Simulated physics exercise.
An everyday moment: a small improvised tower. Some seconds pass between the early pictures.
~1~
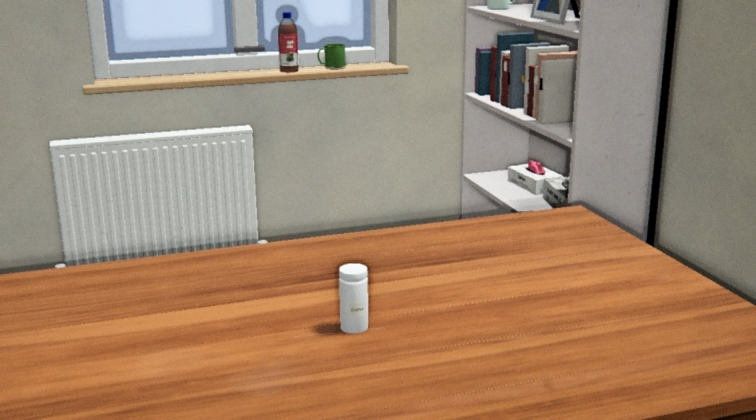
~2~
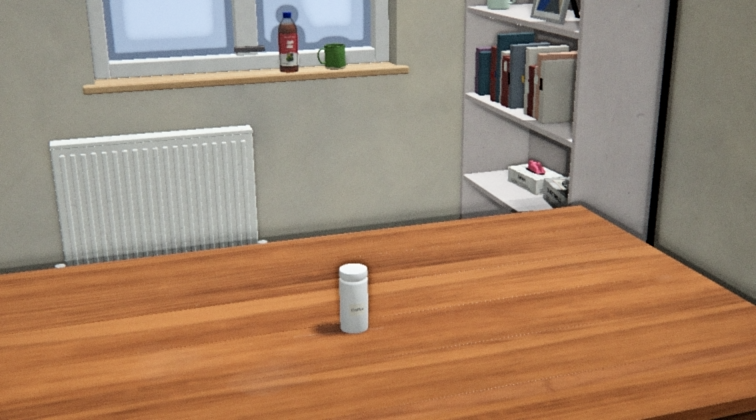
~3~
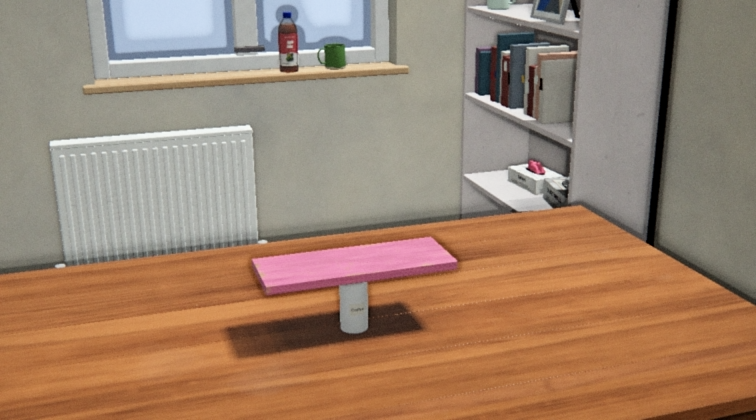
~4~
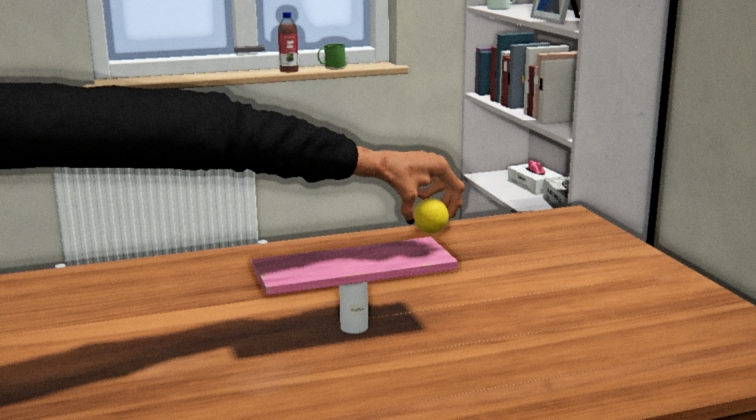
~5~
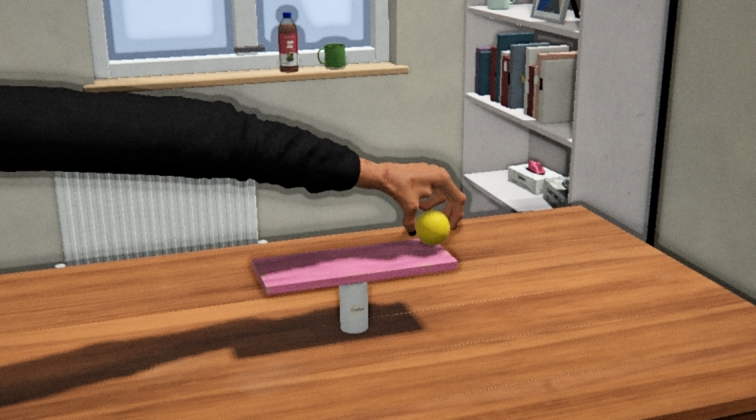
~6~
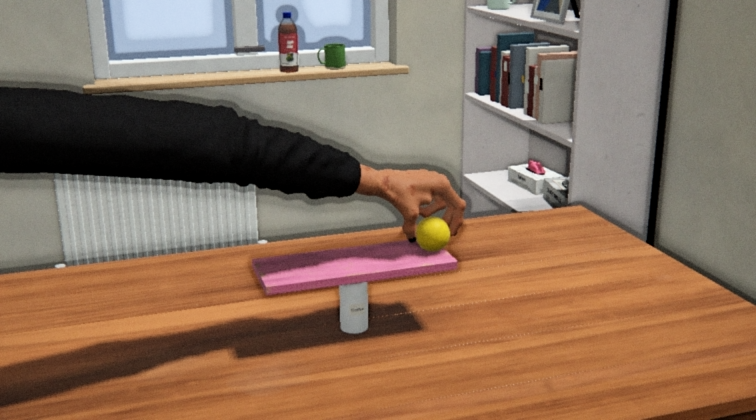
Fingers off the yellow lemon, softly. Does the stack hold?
Outcome: The stack loses its balance.
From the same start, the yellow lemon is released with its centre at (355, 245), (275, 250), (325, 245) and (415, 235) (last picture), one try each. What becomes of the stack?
In the first case it keeps its balance; in the second case it comes apart; in the third case it stays up; in the fourth case it loses its balance.
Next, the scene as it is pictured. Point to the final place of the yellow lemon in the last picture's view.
At about (507, 291).
Then, 0.50 s after the last picture, yellow lemon now fallen; pink board tipped 40° from how it was.
Then, 0.80 s after the last picture, pink board tipped 31° from how it was.
At rest, fallen, pink board and yellow lemon; white shaker in place. Seen from the same camera at the end, yellow lemon near (507, 292). The stack comes apart.
